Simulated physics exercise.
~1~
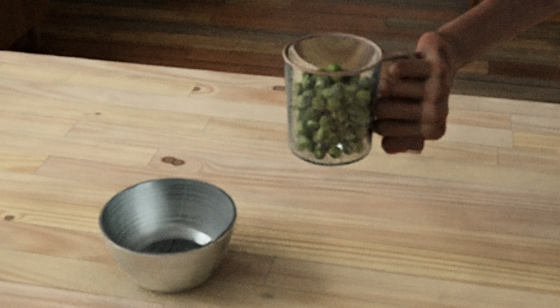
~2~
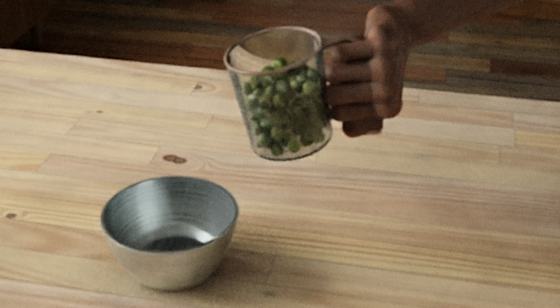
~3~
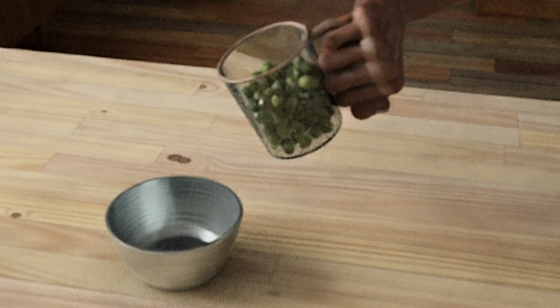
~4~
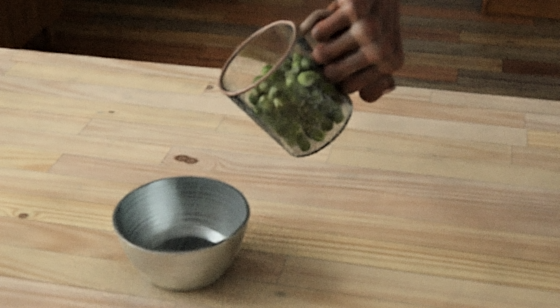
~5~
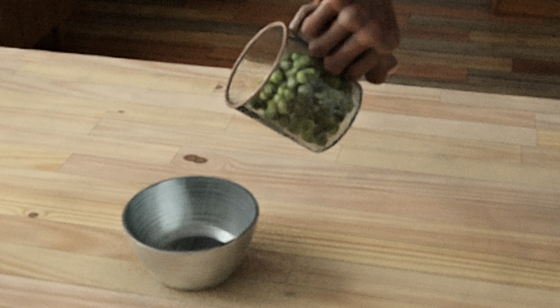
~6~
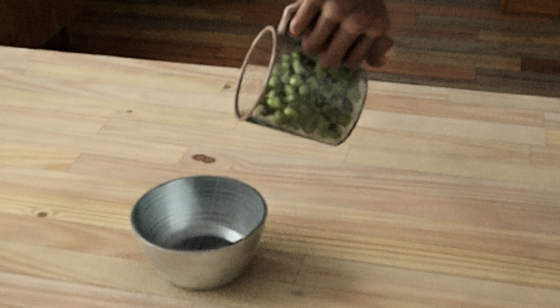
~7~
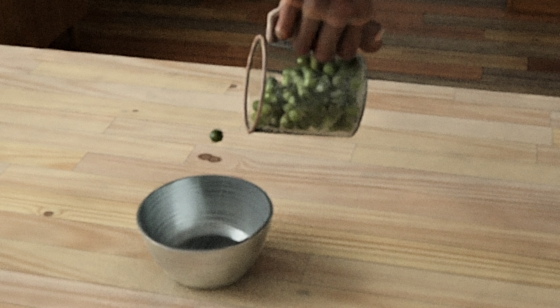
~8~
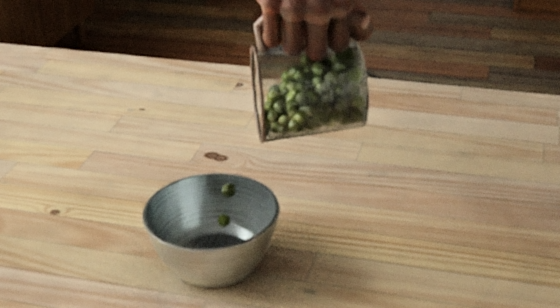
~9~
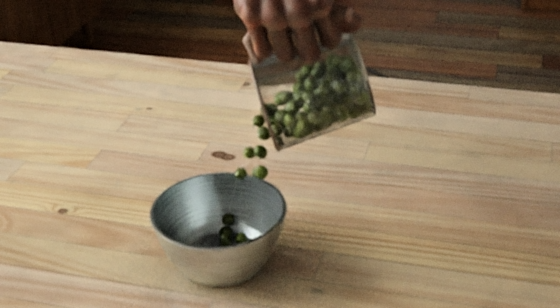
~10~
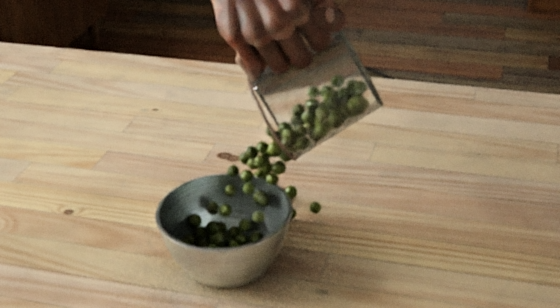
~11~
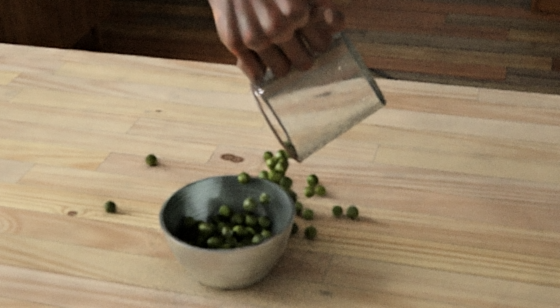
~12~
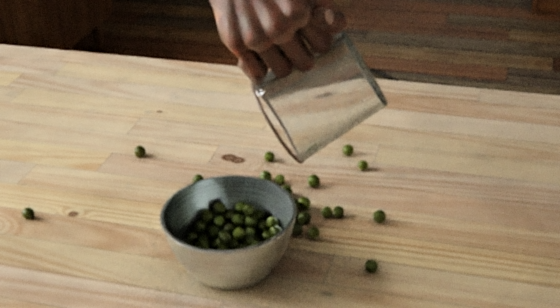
A hand tipping a clear cup of small green olives over a metal bowl, many landing inside and others scattering across the wooden table.
